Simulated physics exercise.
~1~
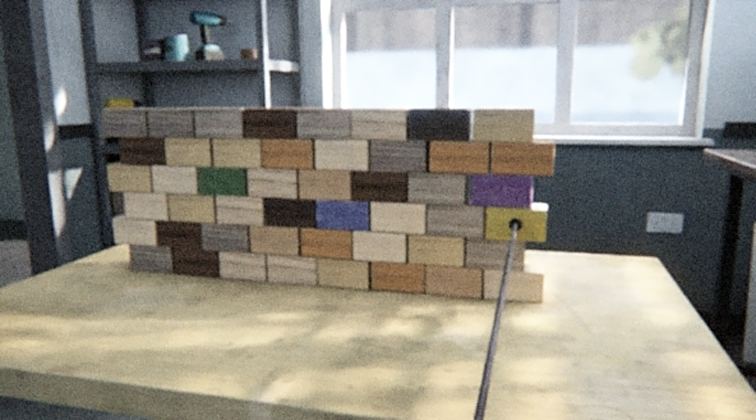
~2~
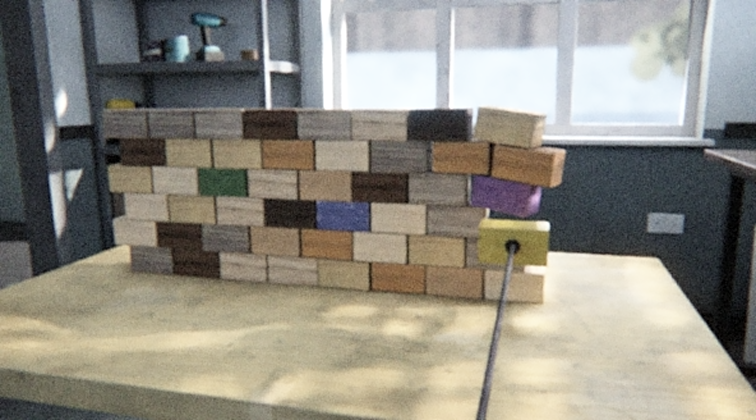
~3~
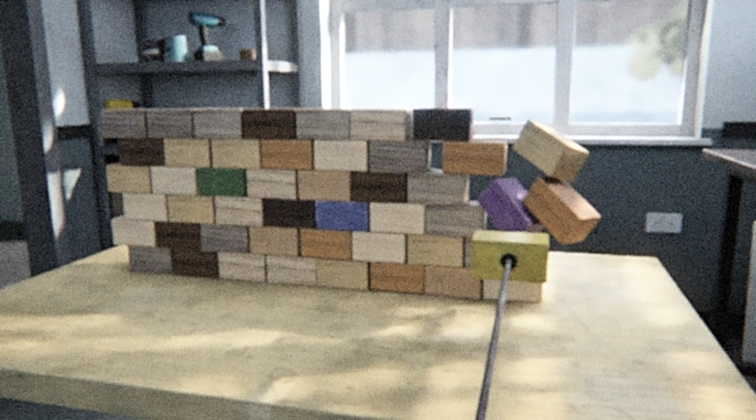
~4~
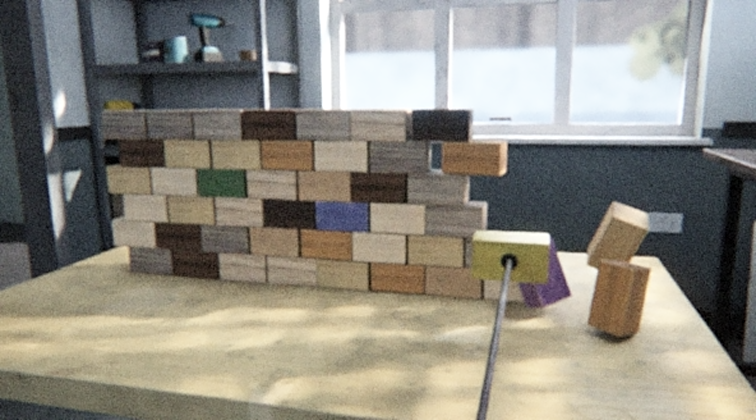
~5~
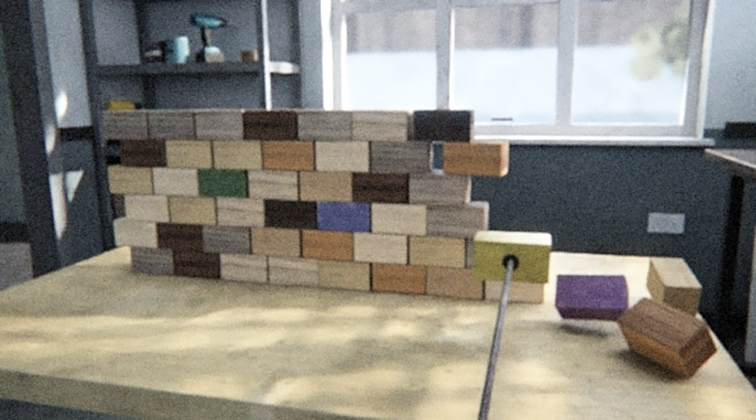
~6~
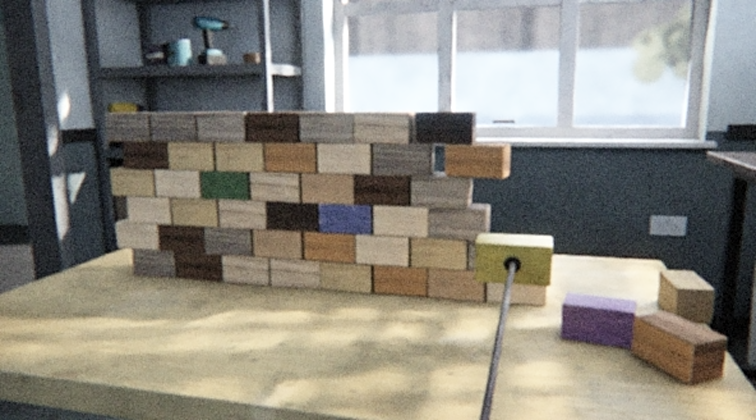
A thin dark rod draws a yellow block toward the viewer from the right end of a loose wall of wooden blocks on a pale table, seen from the front in a room with shelves and a bright window. A purple block sits just above it, with green and blue blocks farther left. As the yellow block slides out and dips, the purple block, an orange-brown one and a pale one tip off the right end. They tumble onto the table at right, the purple one ending upside down. The rest of the wall stands, the yellow block still on the rod's tip.
